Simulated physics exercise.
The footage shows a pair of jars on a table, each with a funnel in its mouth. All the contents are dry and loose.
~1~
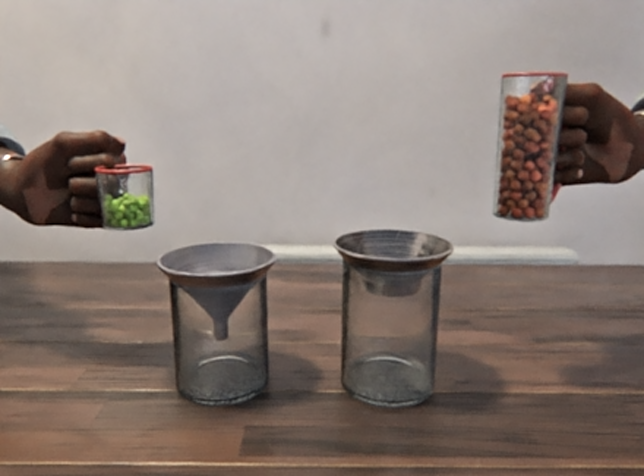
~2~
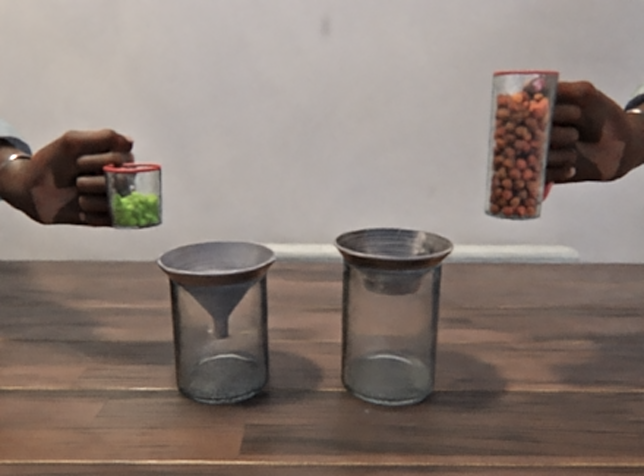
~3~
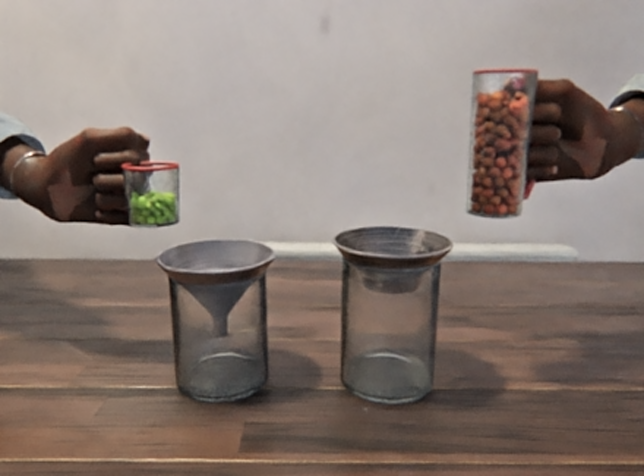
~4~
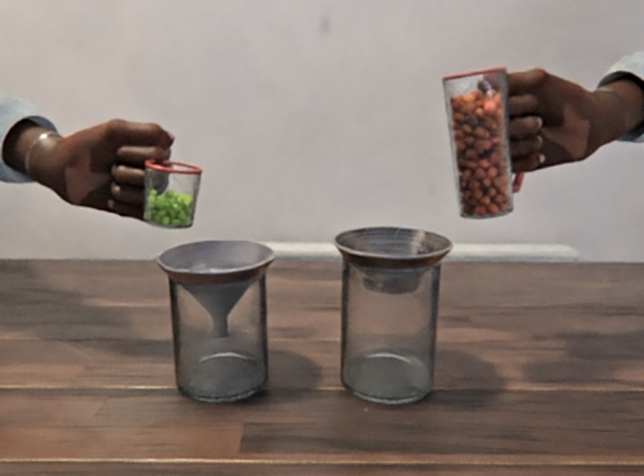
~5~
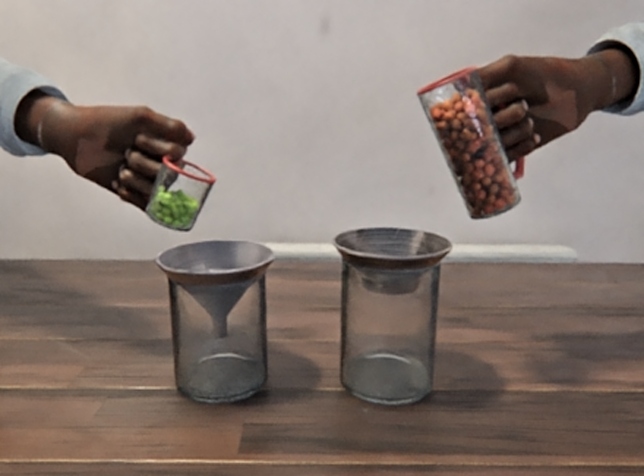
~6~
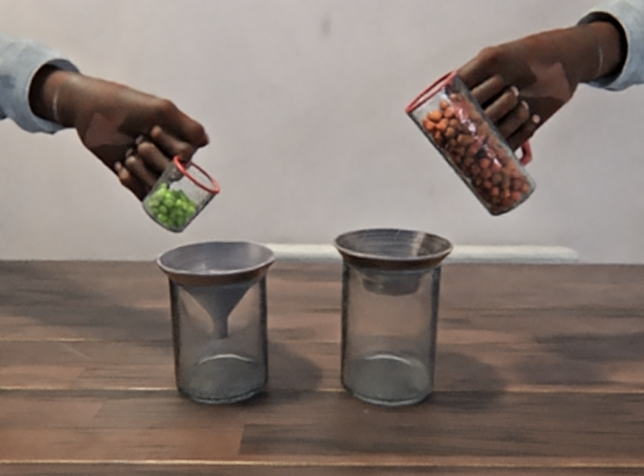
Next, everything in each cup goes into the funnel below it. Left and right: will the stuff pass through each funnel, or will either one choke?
Left funnel - chokes up, right - all passes.
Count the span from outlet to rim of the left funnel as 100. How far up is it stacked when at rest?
Height reading: Around 65 per cent.
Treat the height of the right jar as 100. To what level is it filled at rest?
25 %, roughly.
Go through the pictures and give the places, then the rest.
Left funnel at (218, 267), outlet at (222, 340), under two pieces wide; left cup at (127, 197), holding dried peas; right funnel at (392, 253), outlet at (391, 288), about 6 pieces wide; right cup at (527, 148), holding clay pellets, in the first frame.
Left cup at (135, 196), upright; right cup at (519, 146), upright, in the second frame.
Left cup at (153, 194), upright; right cup at (499, 145), upright, in the third frame.
Left cup at (171, 194), tipped 10°; right cup at (480, 145), tipped 10°, in the fourth frame.
Left cup at (179, 195), tipped 25°; right cup at (471, 146), tipped 25°, in the fifth frame.
Left funnel at (218, 266), outlet at (221, 338); left cup at (180, 196), tipped 41°; right funnel at (392, 252), outlet at (390, 287); right cup at (472, 147), tipped 41°, in the sixth frame.
Then, 0.21 s past the last view, left, all still in the cup; right, all still in the cup.
Then, 0.48 s past the last view, left, all still in the cup; right, nearly all still in the cup, a stray few in or over the funnel.
Then, 0.76 s past the last view, left, about two thirds still in the cup, about a third in or over the funnel; right, most still in the cup, a small part in or over the funnel, a stray few down in the jar.
Finally, left, nearly all stuck in the funnel, a small part down in the jar; right, all down in the jar.
